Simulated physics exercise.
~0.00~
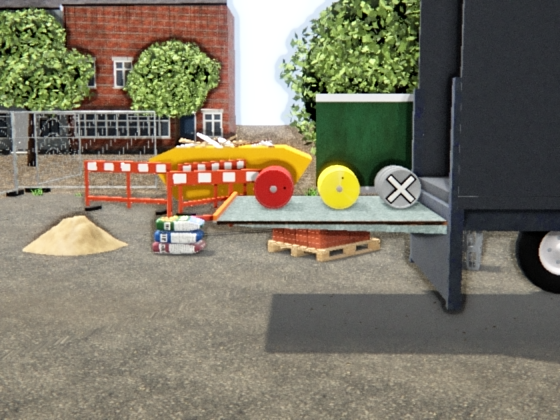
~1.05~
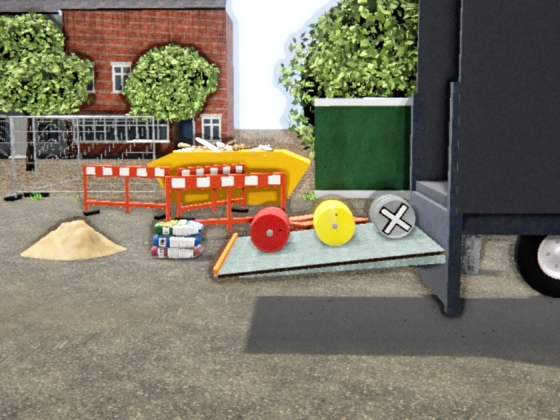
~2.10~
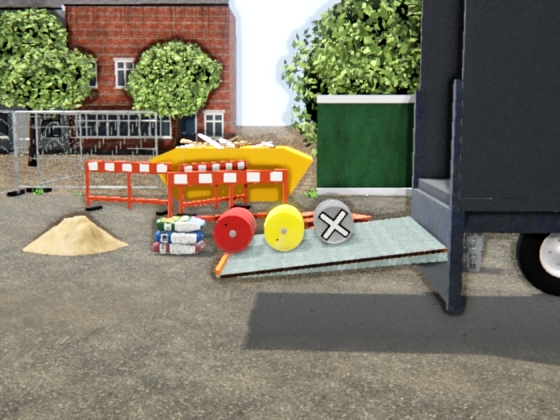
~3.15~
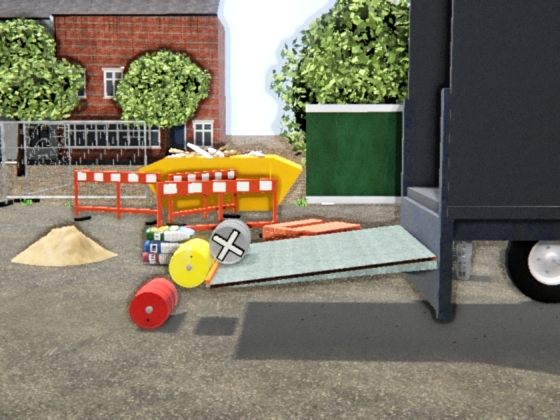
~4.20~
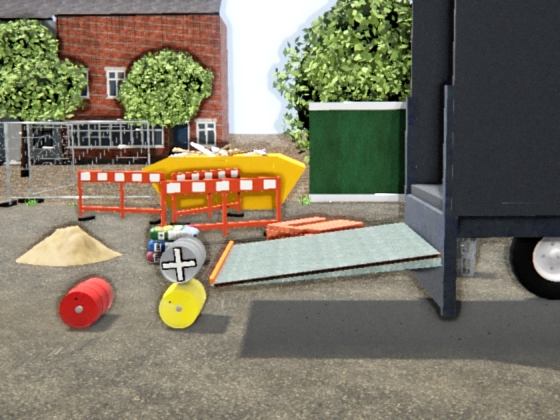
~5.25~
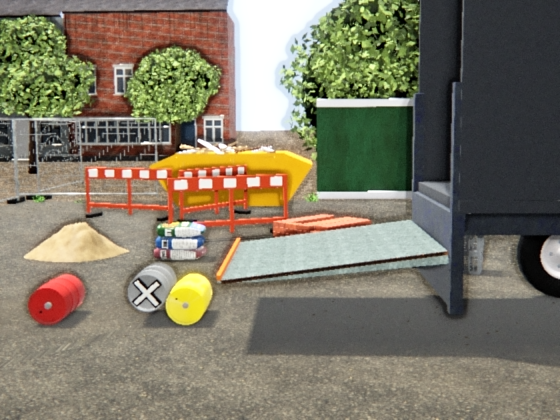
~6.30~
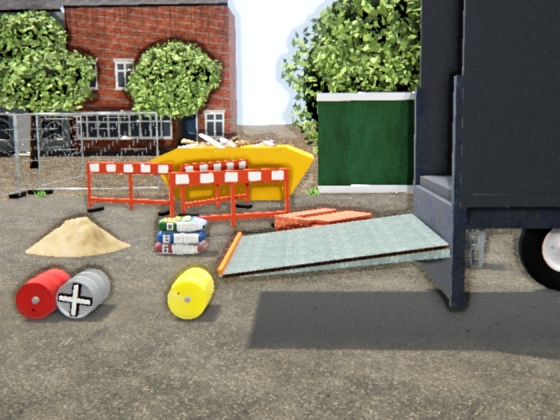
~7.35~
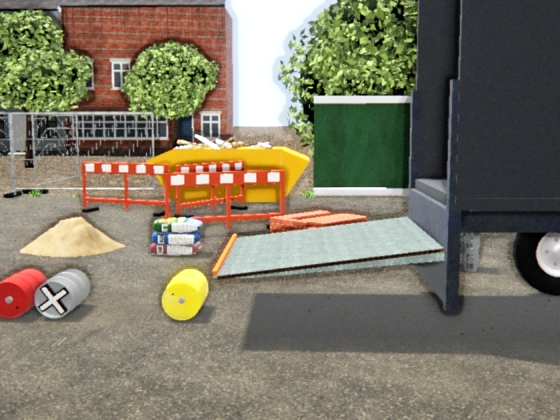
A paved yard is seen from the side, the view swaying slightly, with a brick building, trees, a yellow skip, red-and-white barriers and a sand heap behind a dark lorry at right. On its raised lift plate stand a red, a yellow and a grey keg marked with a white cross. The plate lowers and tilts down to the left, and all three roll left. Red drops off the edge first, then yellow, then the grey one, which comes down over yellow. Yellow stays near the plate while grey rolls on to red, and both end at far left.
